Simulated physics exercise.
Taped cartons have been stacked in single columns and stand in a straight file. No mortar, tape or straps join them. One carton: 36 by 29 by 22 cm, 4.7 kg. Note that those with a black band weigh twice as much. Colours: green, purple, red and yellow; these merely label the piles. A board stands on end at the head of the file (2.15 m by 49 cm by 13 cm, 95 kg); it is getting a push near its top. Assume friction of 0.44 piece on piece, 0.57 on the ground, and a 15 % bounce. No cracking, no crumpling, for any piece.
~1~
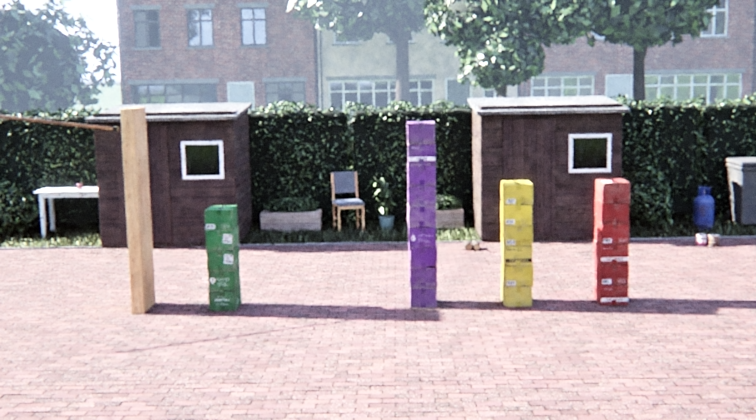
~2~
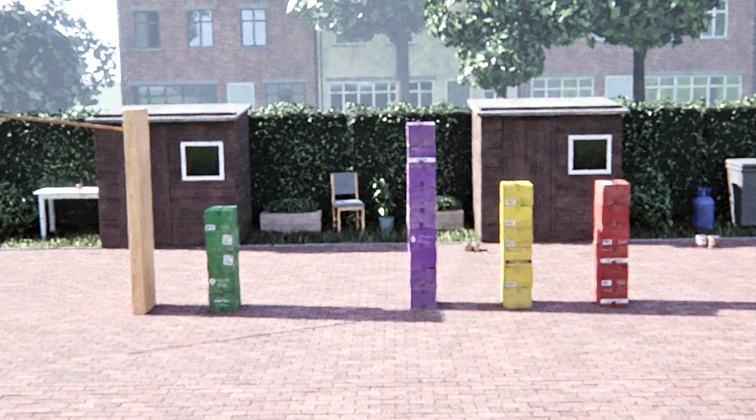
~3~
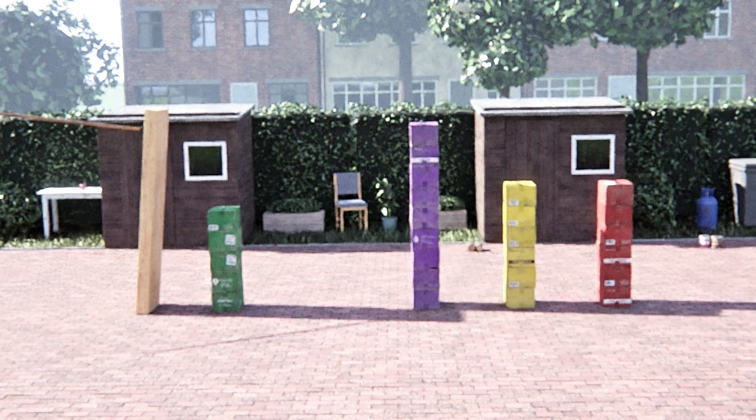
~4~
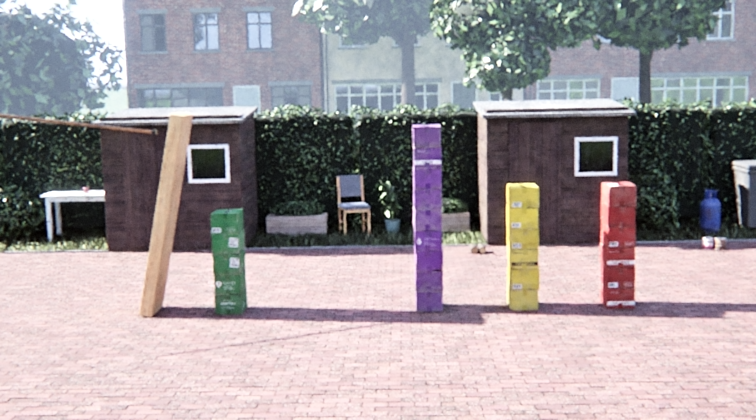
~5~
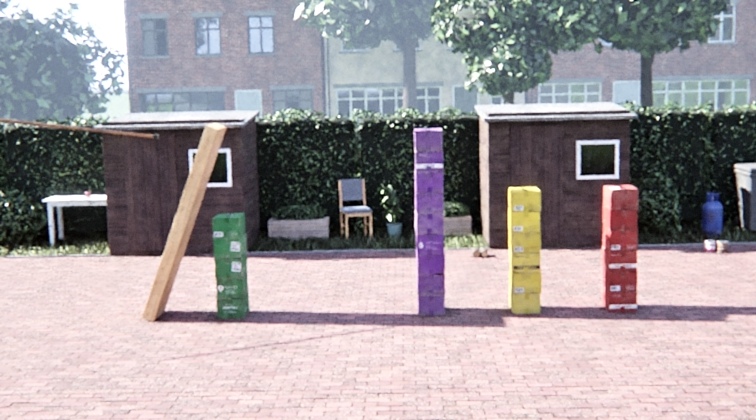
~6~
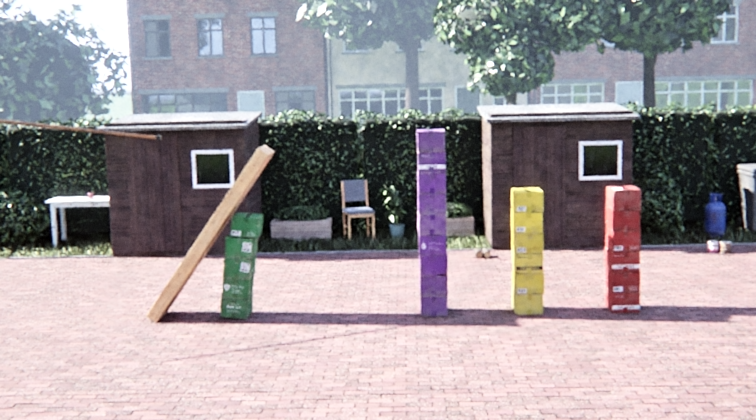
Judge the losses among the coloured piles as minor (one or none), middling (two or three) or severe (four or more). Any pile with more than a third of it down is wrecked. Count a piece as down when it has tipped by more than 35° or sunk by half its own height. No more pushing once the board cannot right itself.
The losses are minor.
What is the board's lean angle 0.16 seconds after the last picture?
Angle from upright: Approx. 50°.
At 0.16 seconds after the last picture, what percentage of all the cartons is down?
0 per cent.
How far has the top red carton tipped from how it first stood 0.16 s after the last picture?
About 0°.
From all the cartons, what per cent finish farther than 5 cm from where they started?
20 percent of them have shifted.
Then, 0.16 s after the last picture, board 49° from upright; none of the 26 cartons down, 5 disturbed; top green carton leaning 20°, 7 cm lower.
Then, 0.34 s after the last picture, board 69° from upright; 5 of the 26 cartons down; top green carton leaning 33°, 46 cm lower.
Then, 0.74 s after the last picture, board 87° from upright; 5 of the 26 cartons down; top green carton upside down.
At rest, board 90° from upright; 5 of the 26 cartons down; top green carton upside down; top purple carton unmoved. Wrecked, green. As the last picture would show them, middles, top green carton near (406, 303), top purple carton near (431, 140).
